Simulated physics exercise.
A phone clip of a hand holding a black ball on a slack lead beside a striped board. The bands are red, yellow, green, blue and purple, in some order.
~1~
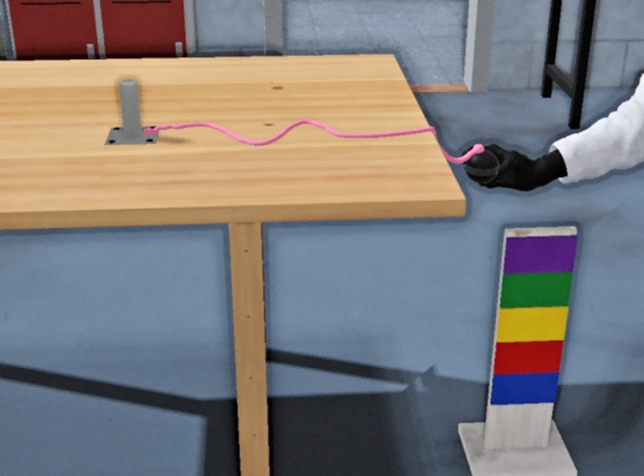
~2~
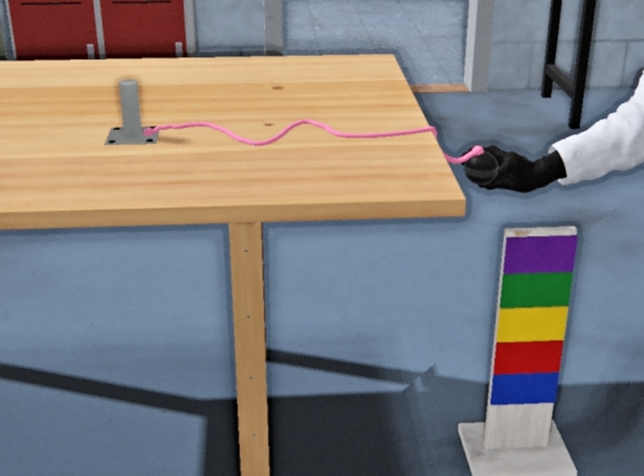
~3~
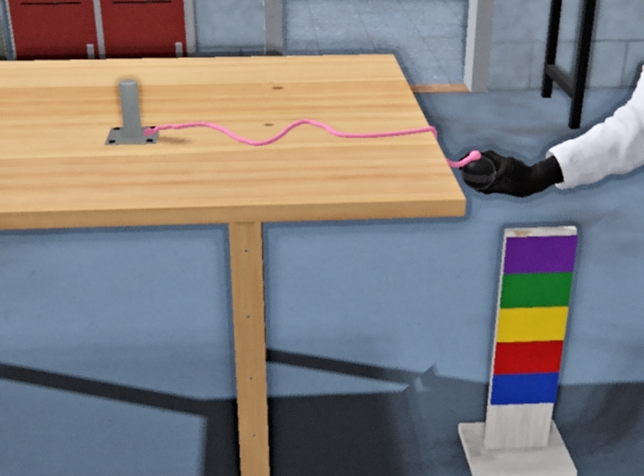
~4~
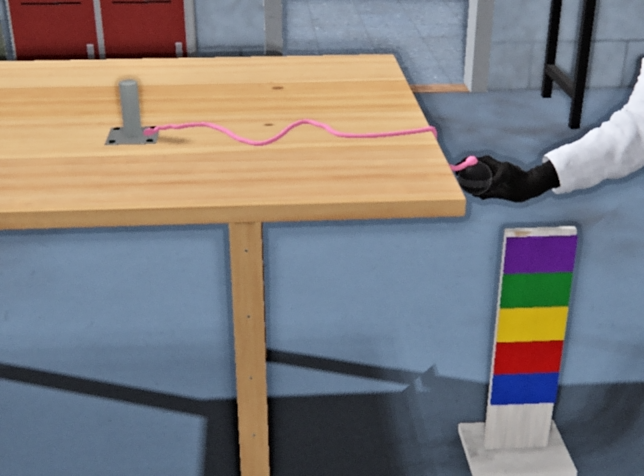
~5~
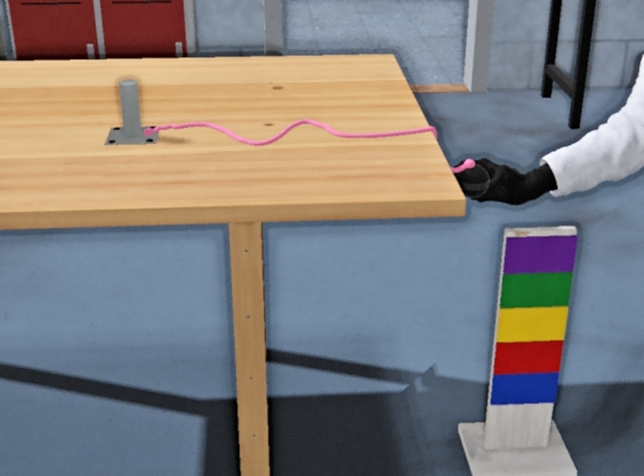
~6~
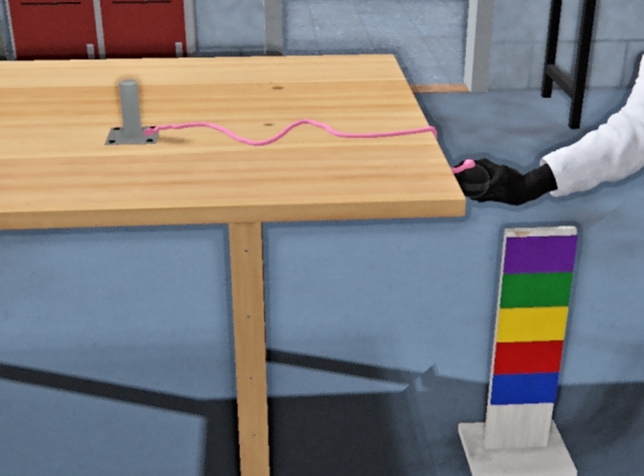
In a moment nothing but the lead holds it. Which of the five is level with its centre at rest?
Its centre hangs level with the green band.
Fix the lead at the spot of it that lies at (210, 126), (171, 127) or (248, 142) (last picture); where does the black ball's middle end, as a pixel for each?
Try by try, around (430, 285), (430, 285) and (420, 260).
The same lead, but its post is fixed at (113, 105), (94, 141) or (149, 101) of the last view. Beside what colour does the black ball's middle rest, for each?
In that order: Purple; purple; green.
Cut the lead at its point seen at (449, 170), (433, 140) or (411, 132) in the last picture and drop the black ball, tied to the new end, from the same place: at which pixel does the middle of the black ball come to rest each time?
About (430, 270), (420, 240) and (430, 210).
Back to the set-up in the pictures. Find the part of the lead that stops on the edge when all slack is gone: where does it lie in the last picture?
At (344, 136), roughly.
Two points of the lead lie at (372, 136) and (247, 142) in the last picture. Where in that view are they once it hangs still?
Near (432, 162) and (284, 132).
Soon after, ball near (413, 289); level with green.
After that, ball near (441, 294); level with green.
In the end, ball near (430, 296); level with green. Its middle rests at the green band.
